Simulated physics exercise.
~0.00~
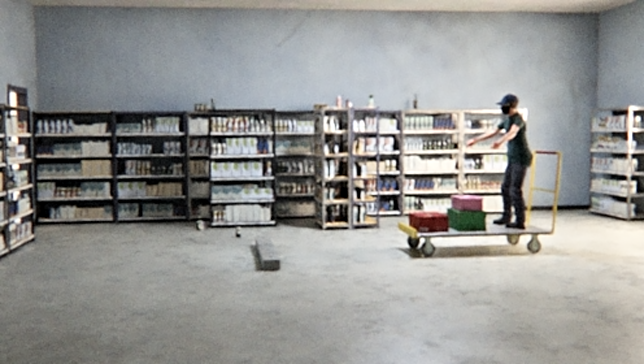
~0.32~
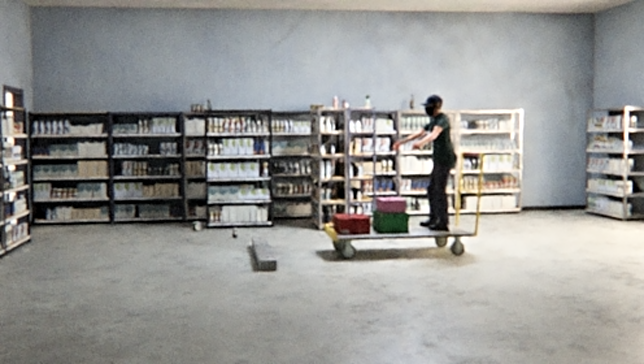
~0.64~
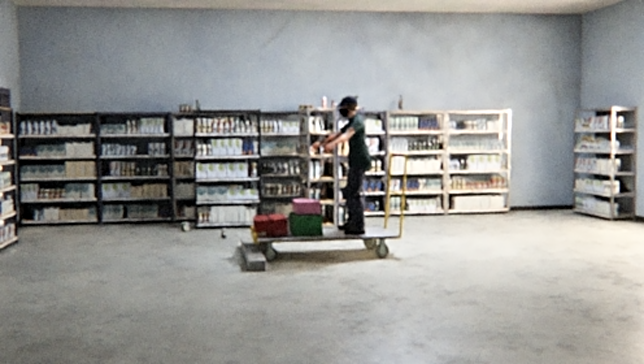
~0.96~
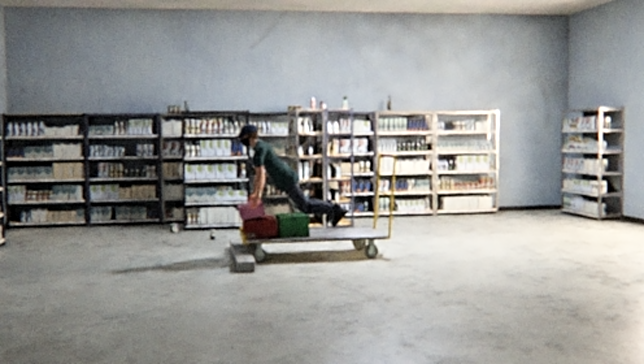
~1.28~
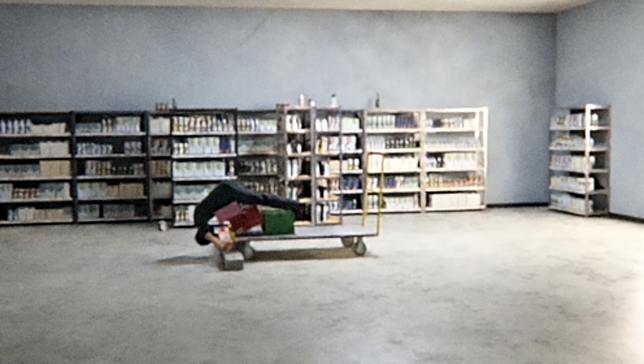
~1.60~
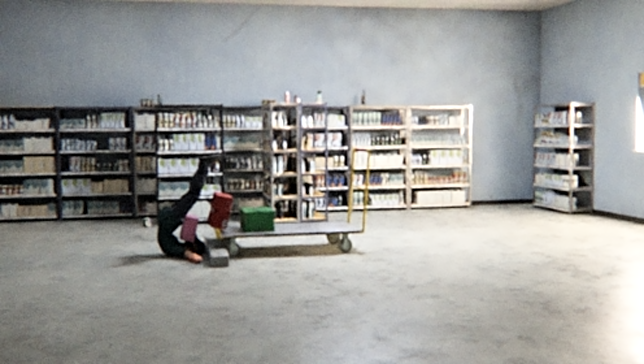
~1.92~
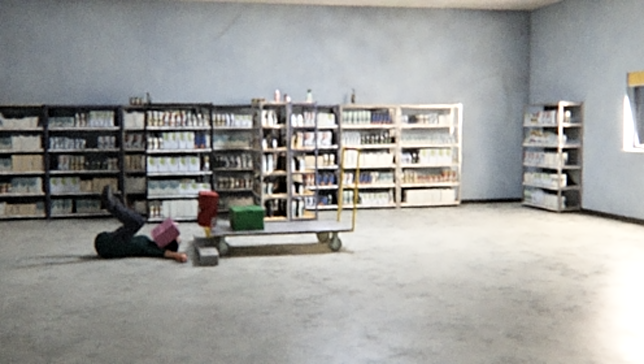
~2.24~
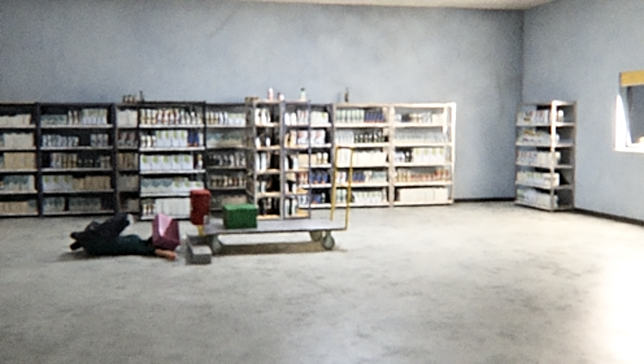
A person in a dark cap rode a flat trolley left past stocked shelves until it hit a low kerb, then pitched headfirst over the front and ended sprawled on the floor beside a pink tote, while the red and green boxes stayed on the deck.
